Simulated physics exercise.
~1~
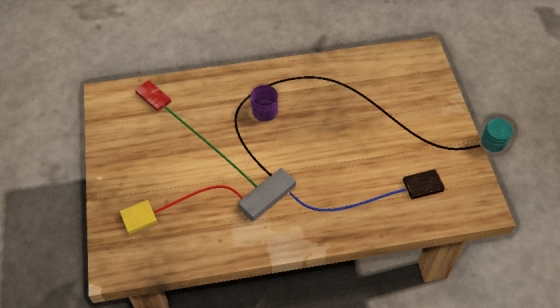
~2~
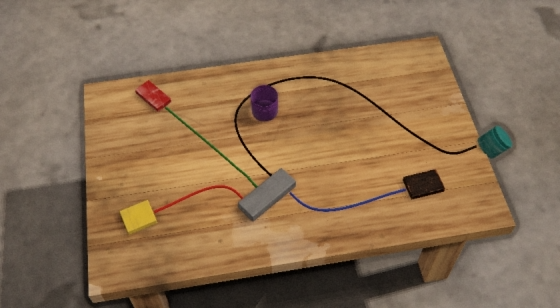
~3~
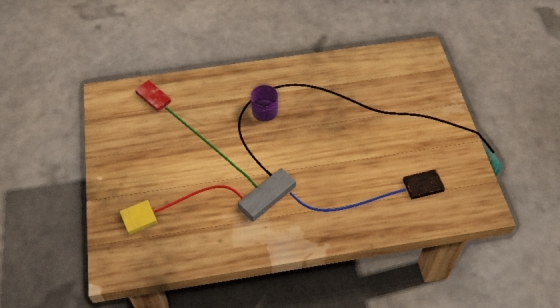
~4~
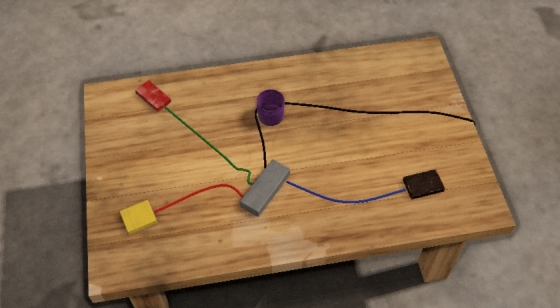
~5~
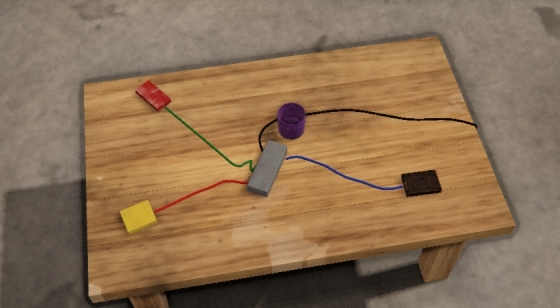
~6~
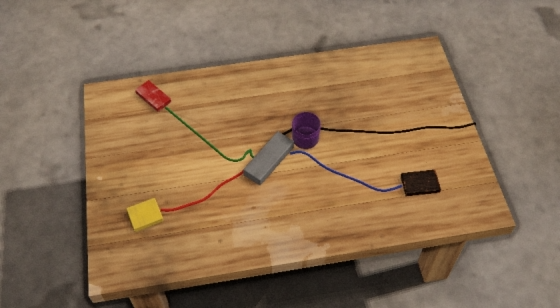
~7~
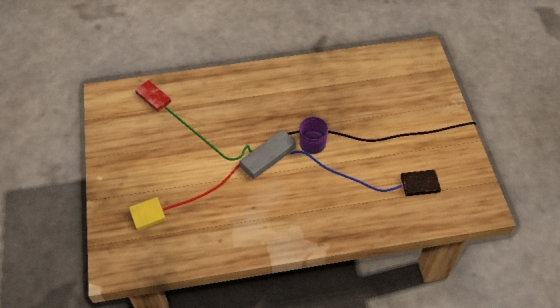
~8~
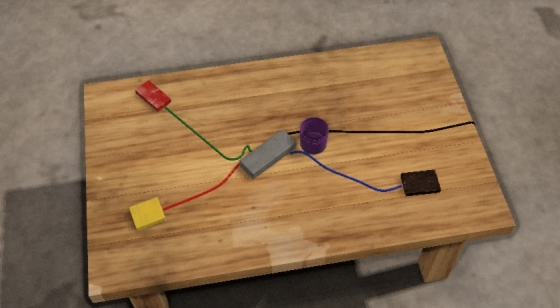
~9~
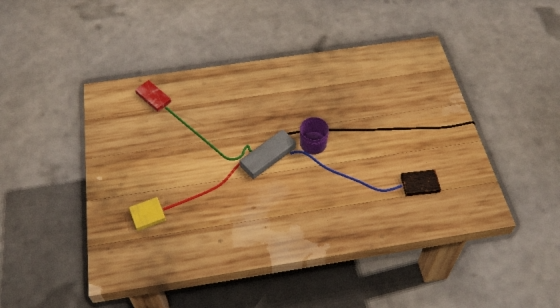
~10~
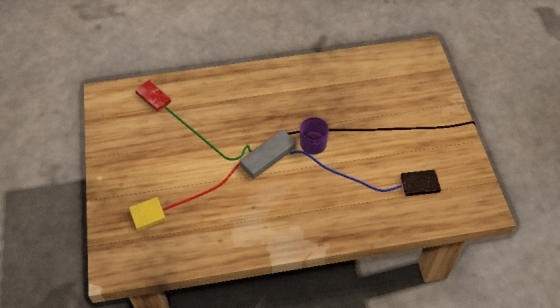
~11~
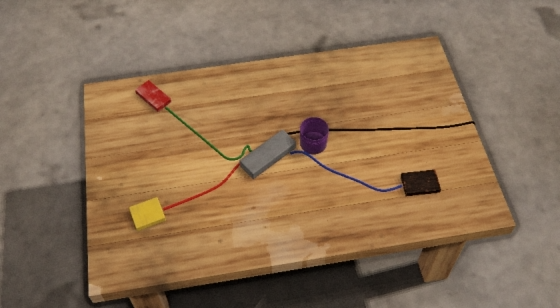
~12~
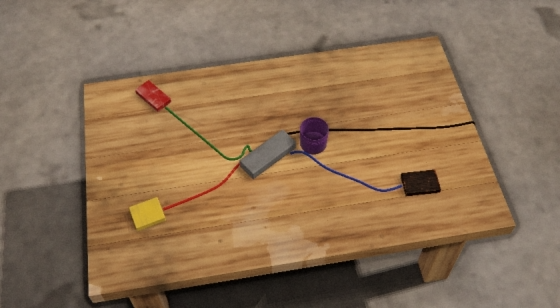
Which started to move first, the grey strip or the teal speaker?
The teal speaker started to move first, tipping off the right edge while the grey strip was still in its place.
